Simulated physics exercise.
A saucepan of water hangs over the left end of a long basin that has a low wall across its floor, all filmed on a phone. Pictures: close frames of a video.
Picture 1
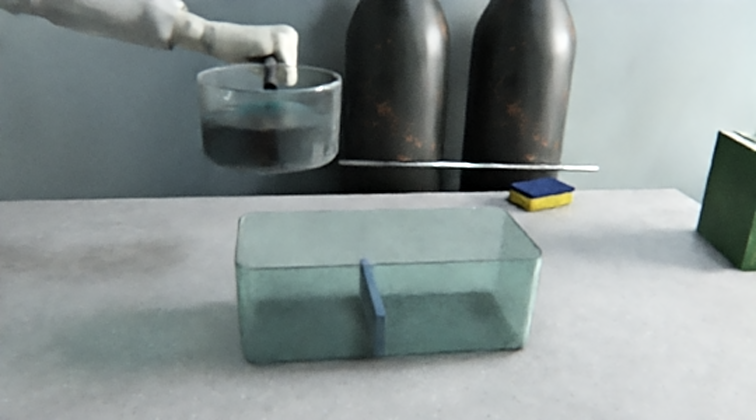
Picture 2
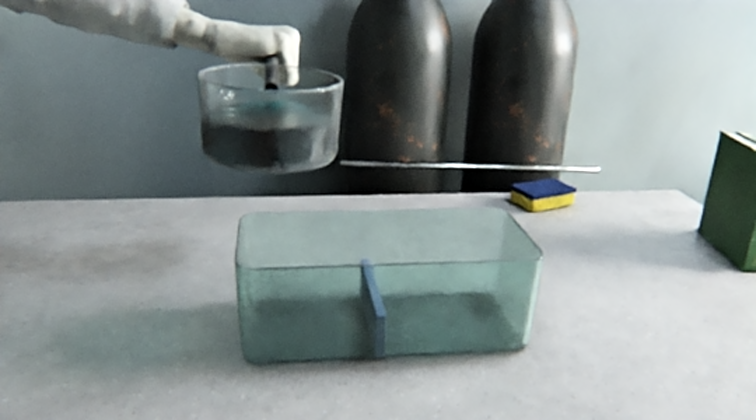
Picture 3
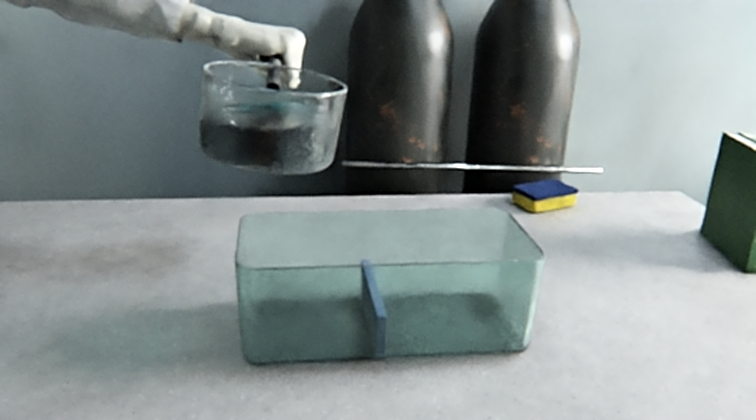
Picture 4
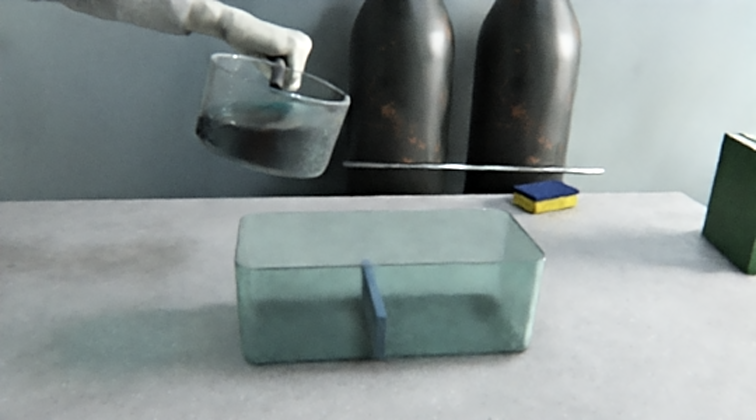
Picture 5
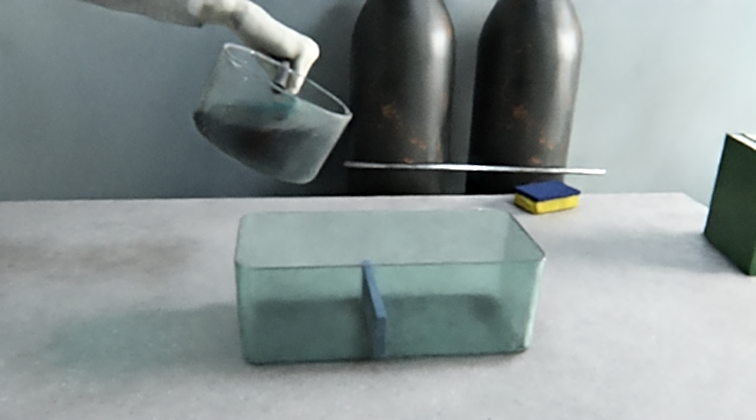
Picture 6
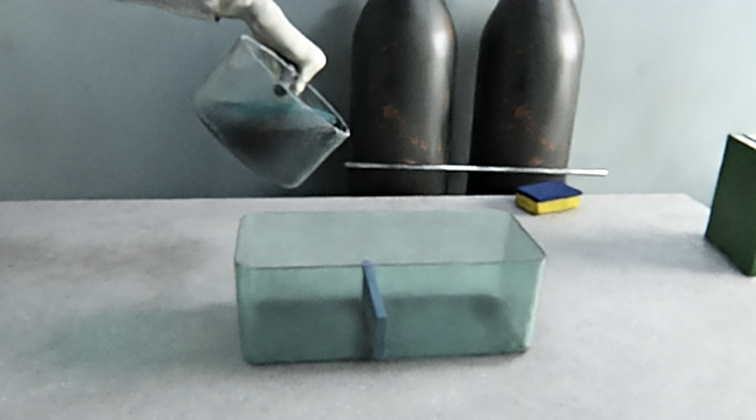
A pale arm steadily tilts a clear container of water rightward above a long basin.
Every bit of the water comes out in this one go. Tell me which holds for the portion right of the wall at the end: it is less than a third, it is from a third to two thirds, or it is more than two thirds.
Most likely the amount right of the wall will lie in the middle range, one third to two thirds.
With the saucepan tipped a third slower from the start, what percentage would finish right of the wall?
About 55 per cent would end up there.
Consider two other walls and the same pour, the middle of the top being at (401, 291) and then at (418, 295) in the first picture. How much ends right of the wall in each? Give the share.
5 %, then 10 %.
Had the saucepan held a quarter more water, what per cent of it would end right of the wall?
It would be somewhere near 60 %.
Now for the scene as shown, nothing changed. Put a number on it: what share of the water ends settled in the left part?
It works out to around 50 percent.
A moment on, the saucepan is tipped on its side and 38 per cent is still to pour, 4 is left of the wall and 18 right of it.
Next, the saucepan is tipped right over and 13 per cent is still to pour, 28 is left of the wall and 49 right of it.
Then the saucepan is tipped right over and 3 per cent is still to pour, 44 is left of the wall and 49 right of it.
Later the saucepan is tipped right over and 1 per cent is still to pour, 49 is left of the wall and 49 right of it.
At rest 50 per cent lies left of the wall, 49 right of it and 1 outside.
